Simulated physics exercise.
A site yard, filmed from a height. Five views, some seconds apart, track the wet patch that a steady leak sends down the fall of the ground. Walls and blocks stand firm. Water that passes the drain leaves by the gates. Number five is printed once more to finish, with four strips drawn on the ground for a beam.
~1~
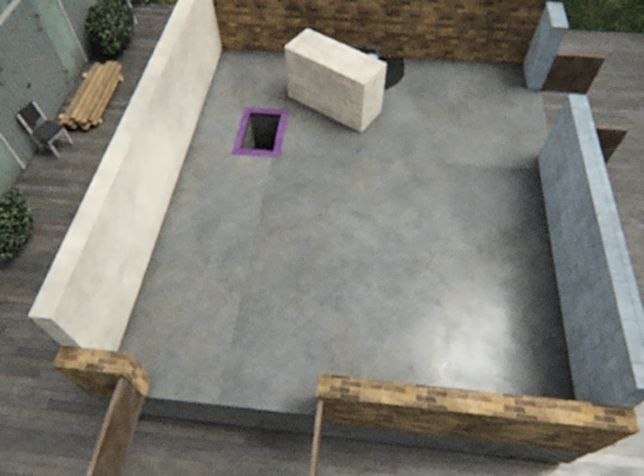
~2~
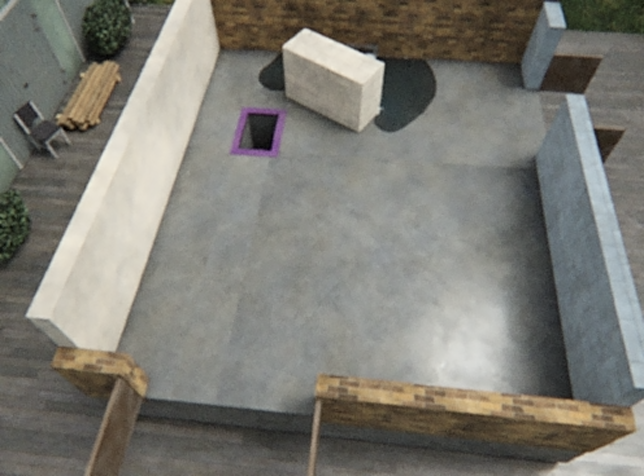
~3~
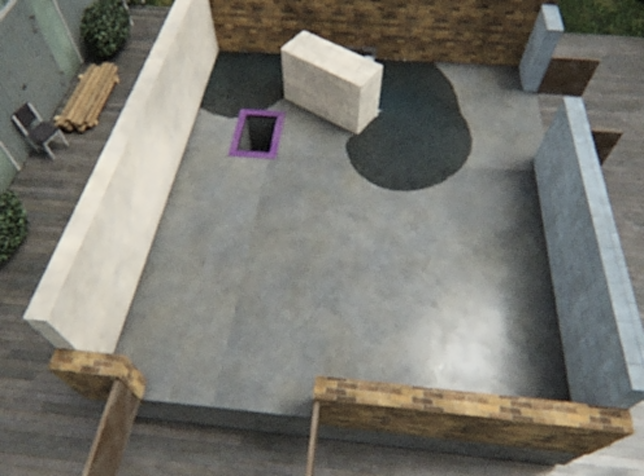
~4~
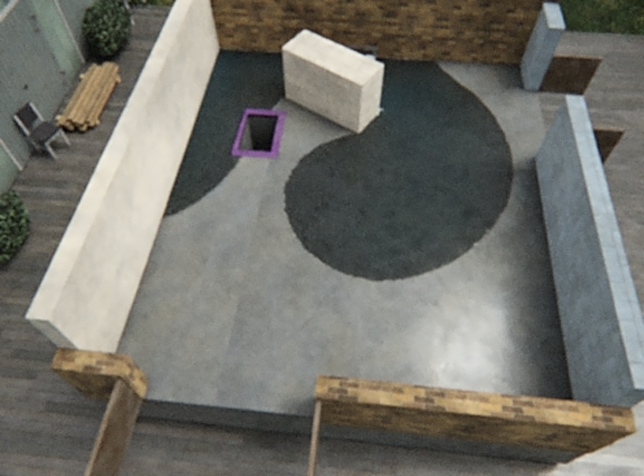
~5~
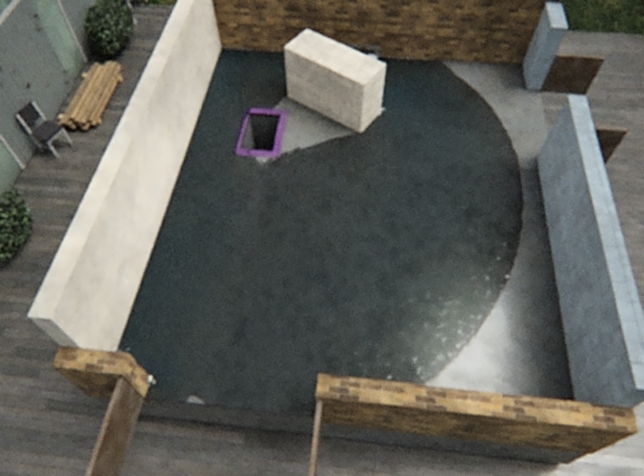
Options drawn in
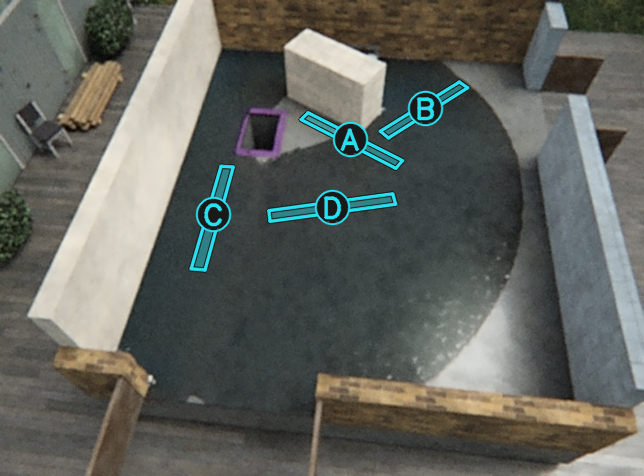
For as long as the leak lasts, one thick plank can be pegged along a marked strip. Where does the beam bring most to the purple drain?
The best place is B.
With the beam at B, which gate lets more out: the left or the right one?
More leaves on the left.
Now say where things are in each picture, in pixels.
Outfall at (364, 51); purple drain at (261, 132); open gate at (234, 387); open gate at (532, 121); front seen at (398, 72), 4 % of the ground wet; purple drain still dry, in the first picture.
Front seen at (265, 81), 10 % of the ground wet; purple drain still dry, in the second picture.
Front seen at (443, 176), 23 % of the ground wet; purple drain still dry, in the third picture.
Front seen at (434, 267), 44 % of the ground wet; purple drain still dry, in the fourth picture.
Front seen at (137, 320), 77 % of the ground wet; purple drain taking water, in the fifth picture.
On the marked copy, A from (304, 116) to (399, 164); B from (384, 134) to (463, 84); C from (198, 269) to (227, 166); D from (269, 215) to (394, 198).
For place A, about 8 % of the stream goes into the purple drain, about 92 % out by the gates.
For place B, about 14 % of the stream goes into the purple drain, about 86 % out by the gates.
For place C, about 8 % of the stream goes into the purple drain, about 92 % out by the gates.
For place D, about 8 % of the stream goes into the purple drain, about 92 % out by the gates.
